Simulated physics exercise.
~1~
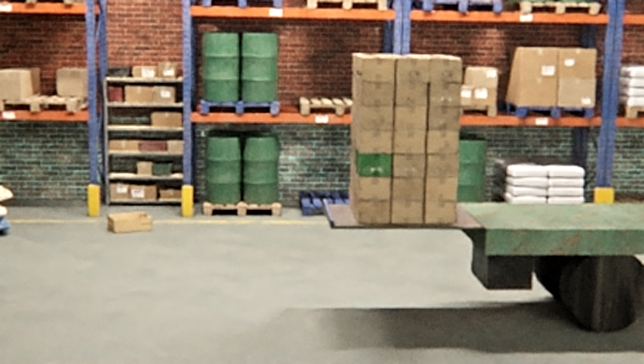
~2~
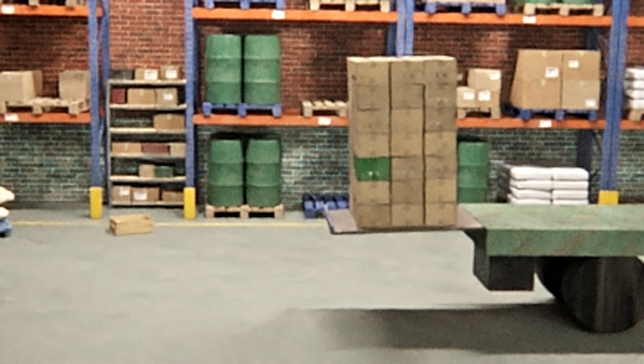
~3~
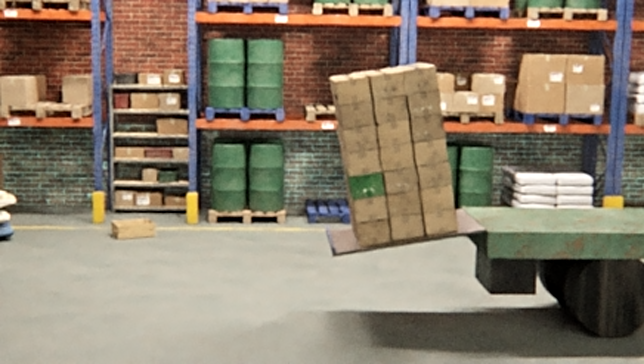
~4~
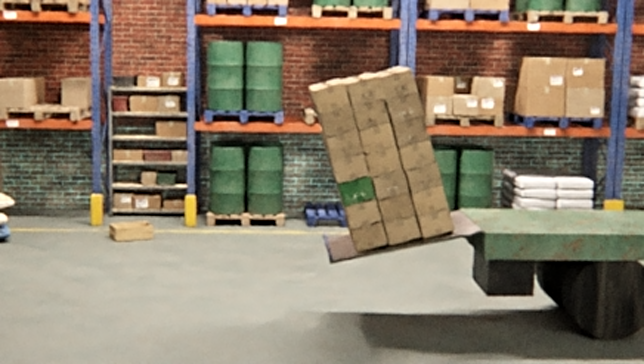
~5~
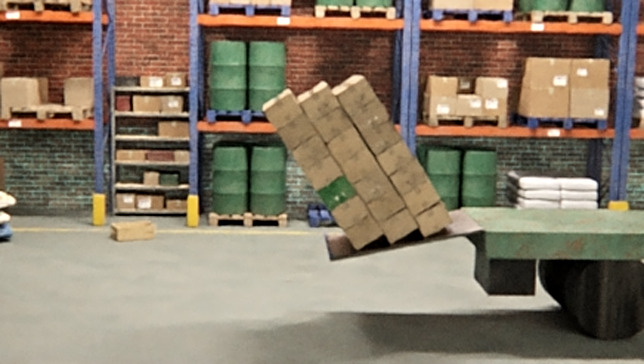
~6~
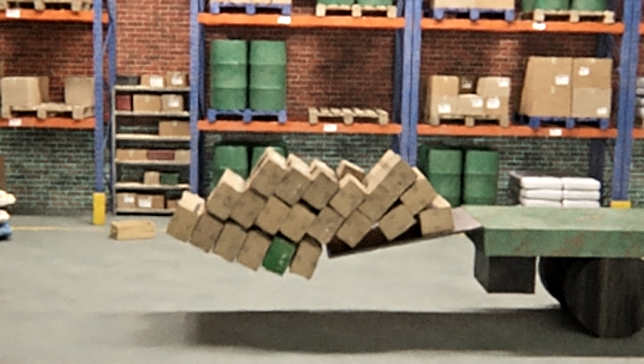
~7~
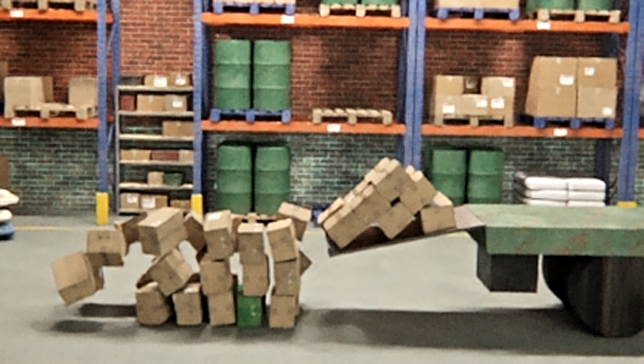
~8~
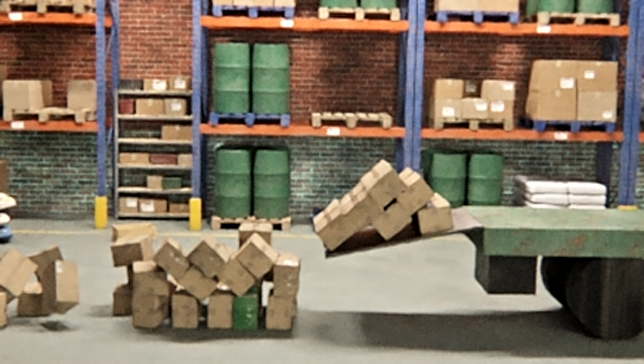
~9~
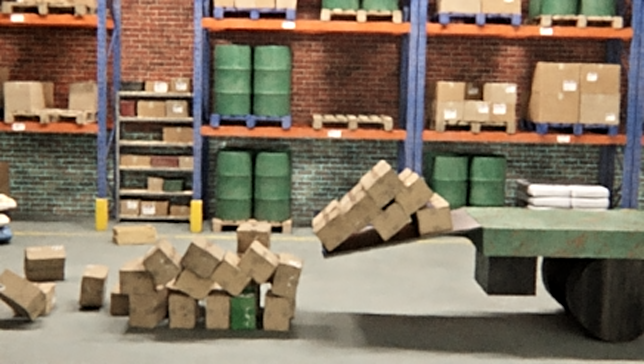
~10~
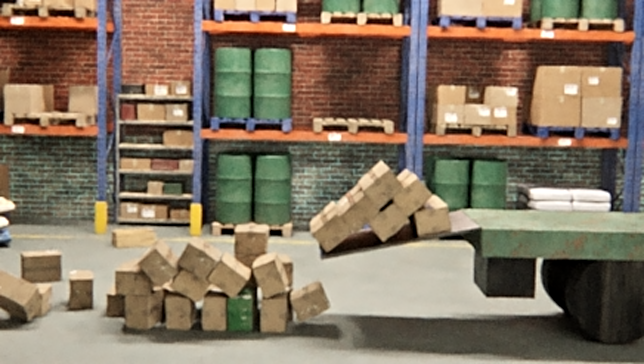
The video shows a tall stack of cardboard boxes, one of them green, on a flap behind a green flatbed in a warehouse. The flap tilts down, the stack leans left and topples, and most boxes end scattered on the floor while some stay on the sloping flap.
